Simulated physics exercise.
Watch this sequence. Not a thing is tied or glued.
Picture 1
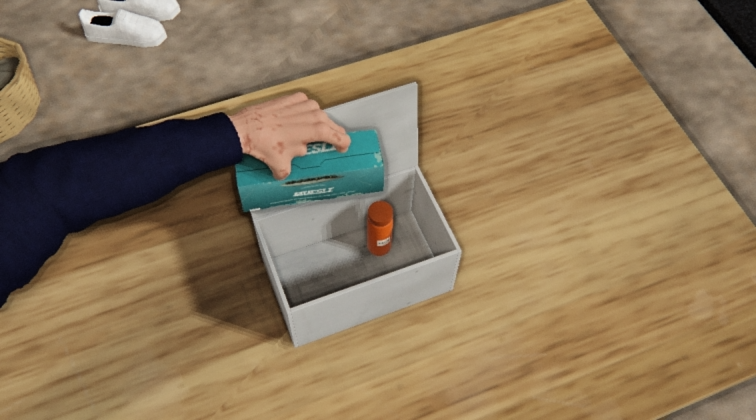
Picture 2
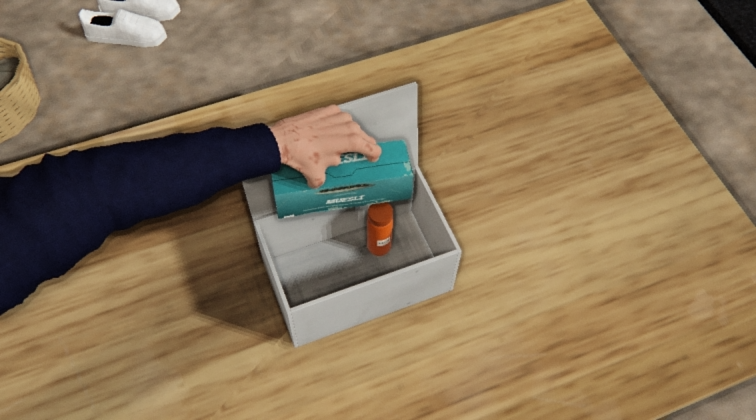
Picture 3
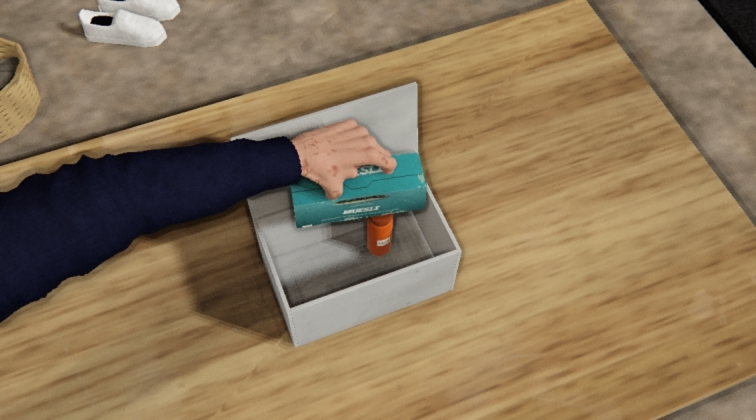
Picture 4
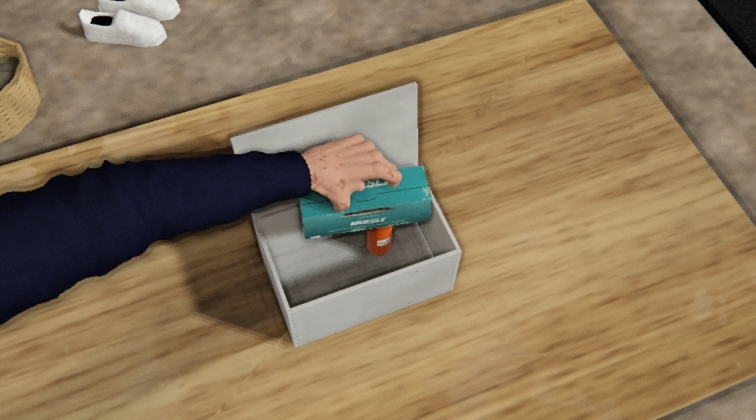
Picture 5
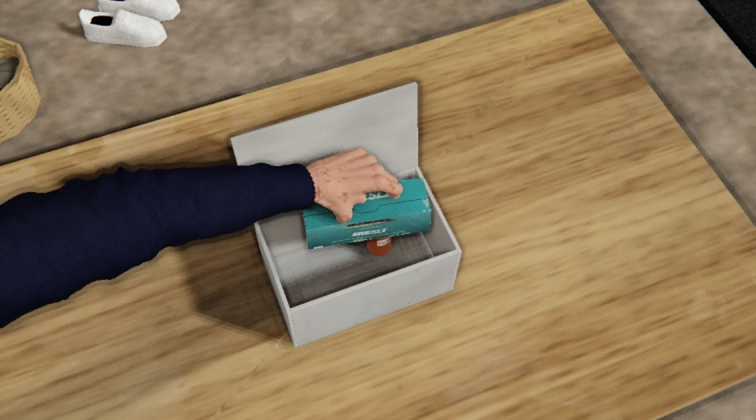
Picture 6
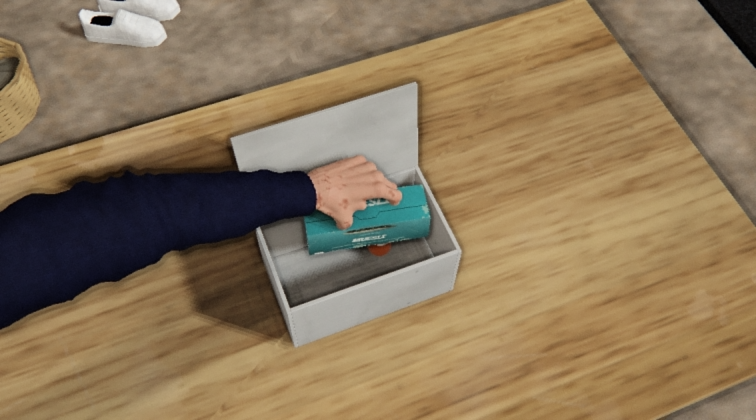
At the start, a hand in a dark blue sleeve holds a turquoise carton above the back of an open grey box with an orange shaker inside. The hand moves the carton right, then lowers it into the box, mostly hiding the shaker, and still grips it.
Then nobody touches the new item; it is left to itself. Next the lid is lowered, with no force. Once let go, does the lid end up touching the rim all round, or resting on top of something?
The lid ends up touching the rim all round.
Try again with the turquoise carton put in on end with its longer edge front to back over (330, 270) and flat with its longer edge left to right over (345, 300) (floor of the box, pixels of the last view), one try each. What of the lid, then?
Lid: First try open, second try closed.
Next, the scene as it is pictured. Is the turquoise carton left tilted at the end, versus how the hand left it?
Result: The turquoise carton leans over.
Then, 0.40 s later than the last frame, turquoise carton upside down near (374, 275).
Then, 1.30 s later than the last frame, lid 77° above the rim; turquoise carton upside down near (378, 280).
Then, 1.80 s later than the last frame, lid 48° above the rim; turquoise carton upside down near (378, 280).
Then, 2.30 s later than the last frame, lid 14° above the rim; turquoise carton upside down near (378, 280).
When it is over, lid shut; lying over in the box, turquoise carton; orange shaker as before. End places, in pixels of the last picture, turquoise carton near (378, 280).
